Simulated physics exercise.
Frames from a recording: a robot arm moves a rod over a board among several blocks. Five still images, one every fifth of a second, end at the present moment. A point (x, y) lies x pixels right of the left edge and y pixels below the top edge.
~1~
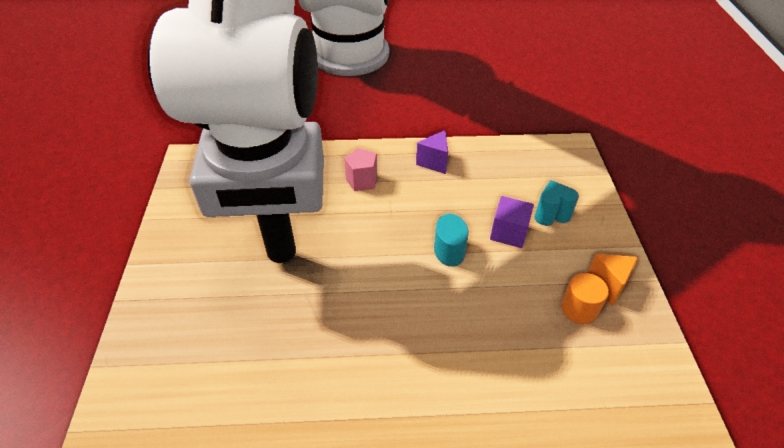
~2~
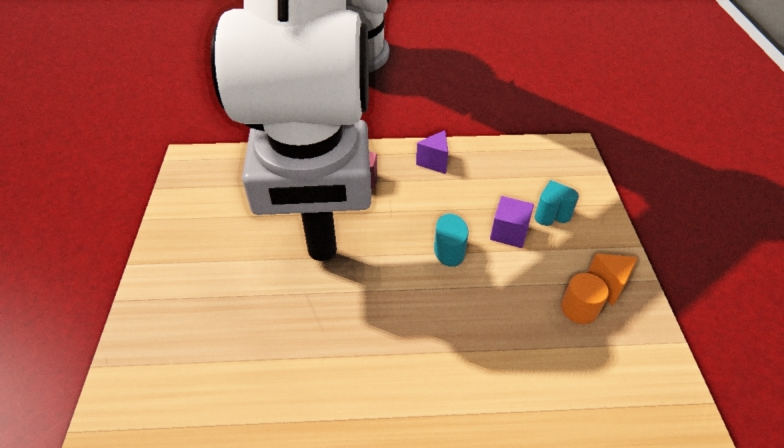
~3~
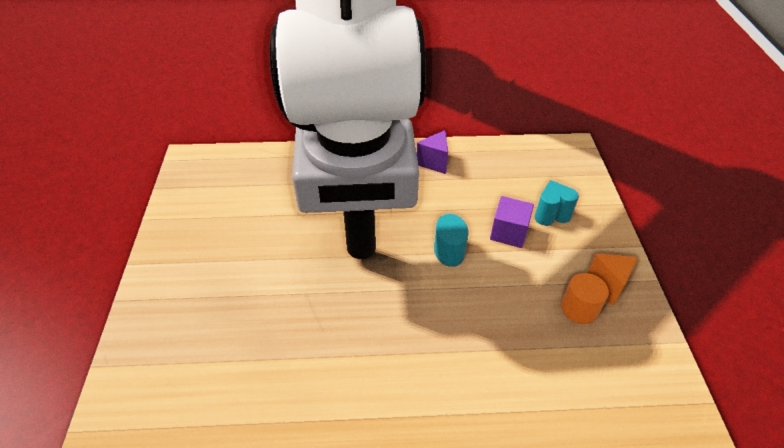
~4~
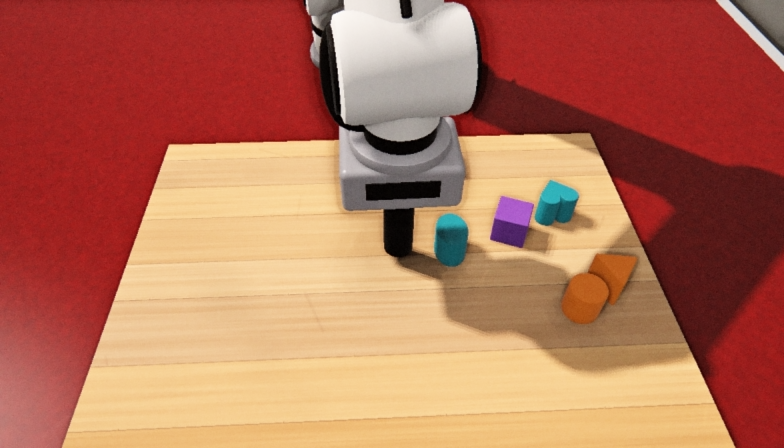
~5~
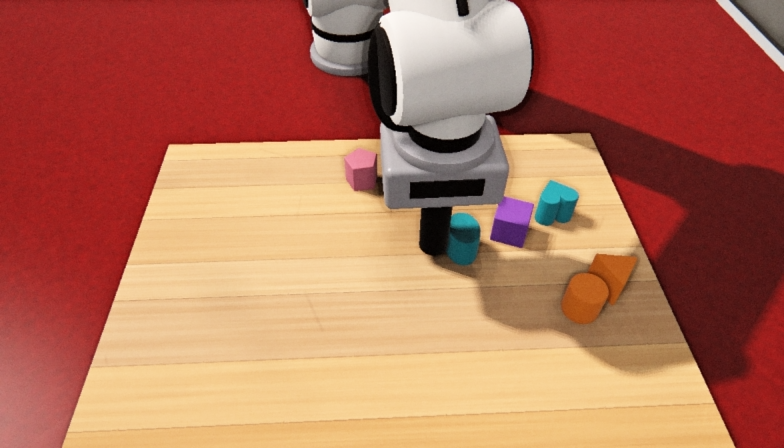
The clip shows a robot arm sliding a black rod rightward over a wooden board scattered with colored blocks, until the rod meets a turquoise block and nudges it slightly right, toward a purple block, while the other blocks stay put.
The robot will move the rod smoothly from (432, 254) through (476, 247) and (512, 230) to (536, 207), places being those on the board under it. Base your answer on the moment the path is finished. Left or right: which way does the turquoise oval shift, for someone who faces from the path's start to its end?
It is displaced to the right.
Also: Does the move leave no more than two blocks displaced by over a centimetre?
Short answer: No.
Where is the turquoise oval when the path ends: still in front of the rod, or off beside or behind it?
Answer: Slipped away.
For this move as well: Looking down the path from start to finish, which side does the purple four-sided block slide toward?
It slides rightward.
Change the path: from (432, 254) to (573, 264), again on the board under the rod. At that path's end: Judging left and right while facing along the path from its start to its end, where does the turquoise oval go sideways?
It's set to shift left.
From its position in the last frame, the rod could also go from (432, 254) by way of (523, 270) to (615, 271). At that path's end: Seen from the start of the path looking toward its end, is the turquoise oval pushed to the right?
I believe not.
On the path given first. One third of the way, rod (479, 237); turquoise oval (512, 223), turned 15° clockwise; purple four-sided block (537, 204), turned 30° anticlockwise; turquoise heart (565, 188).
Two thirds of the way, rod (515, 221); turquoise oval (540, 226), turned 70° clockwise; purple four-sided block (553, 201), turned 85° anticlockwise; turquoise heart (569, 184), turned 30° clockwise.
At the end, rod (539, 198); turquoise oval (540, 226), turned 70° clockwise; purple four-sided block (578, 193), turned 30° anticlockwise; turquoise heart (586, 174), turned 30° clockwise.
